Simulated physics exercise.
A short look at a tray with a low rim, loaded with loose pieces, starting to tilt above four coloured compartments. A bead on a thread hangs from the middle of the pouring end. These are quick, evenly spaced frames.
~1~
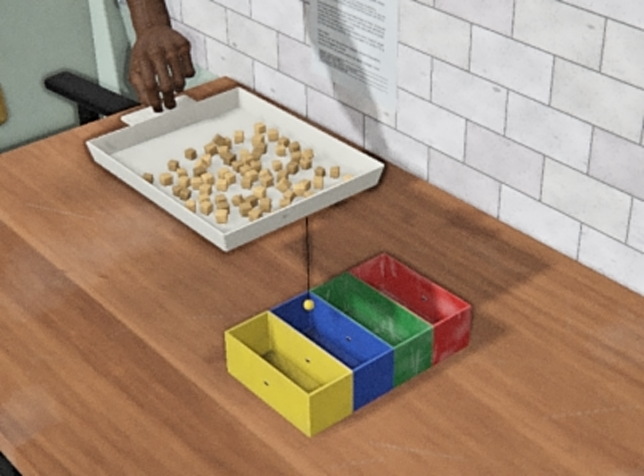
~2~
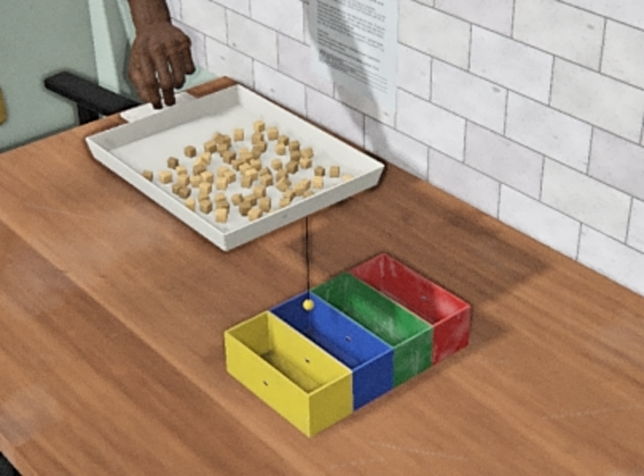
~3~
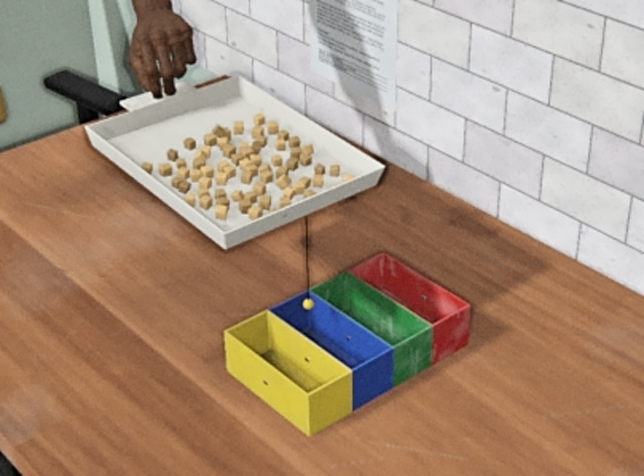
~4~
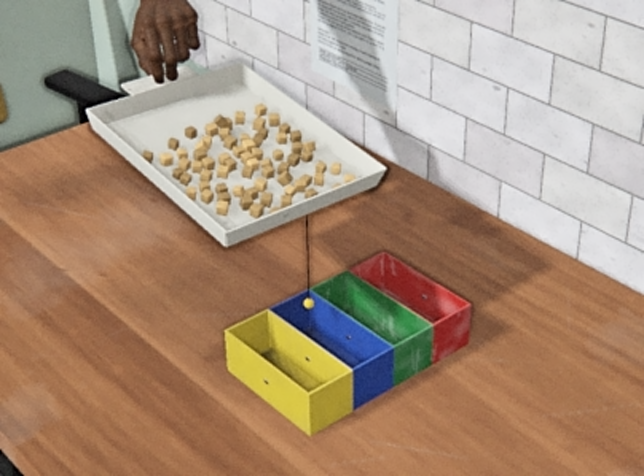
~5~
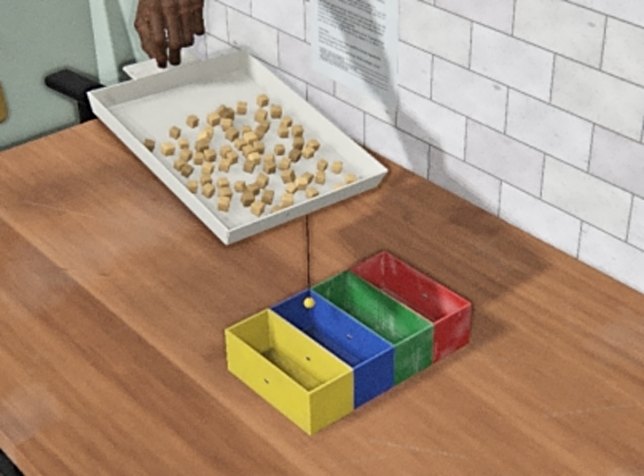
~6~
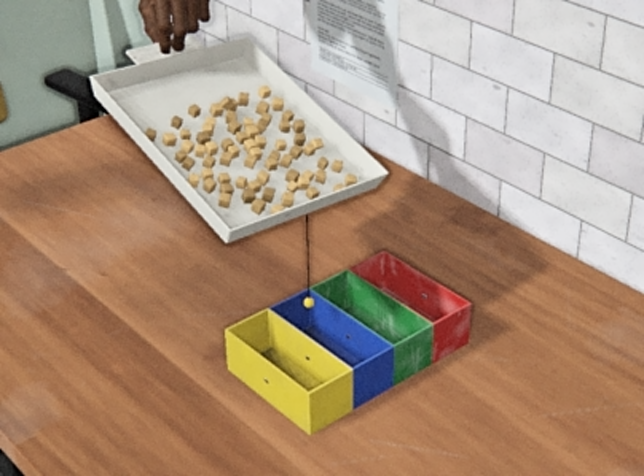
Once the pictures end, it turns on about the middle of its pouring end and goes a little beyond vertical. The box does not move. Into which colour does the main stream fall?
The green one ends fullest.
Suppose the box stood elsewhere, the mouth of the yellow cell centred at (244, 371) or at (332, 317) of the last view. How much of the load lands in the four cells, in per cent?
In turn 70 and 80 in a hundred.
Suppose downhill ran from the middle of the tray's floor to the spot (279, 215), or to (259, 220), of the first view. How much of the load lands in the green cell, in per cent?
About 10 and 0 per cent.
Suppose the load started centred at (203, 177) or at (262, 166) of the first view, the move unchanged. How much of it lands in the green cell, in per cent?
The first gives 30 %, the second 40 %.
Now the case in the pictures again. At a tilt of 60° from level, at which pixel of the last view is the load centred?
Roughly at (316, 173).
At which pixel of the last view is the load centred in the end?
At about (381, 352).
Soon after the last picture, tray tipped steeply; all on the tray.
A little later, tray tipped right over; nearly all on the tray; a stray few in the blue cell; a stray few in the red cell.
Later still, tray tipped past a quarter turn; about half in the green cell; about a quarter in the blue cell; about a quarter in the red cell; a small part in the yellow cell; a stray few falling or outside the box.
At rest, tray tipped past a quarter turn; about half in the green cell; about a quarter in the blue cell; about a quarter in the red cell; a small part in the yellow cell; a stray few outside the box.
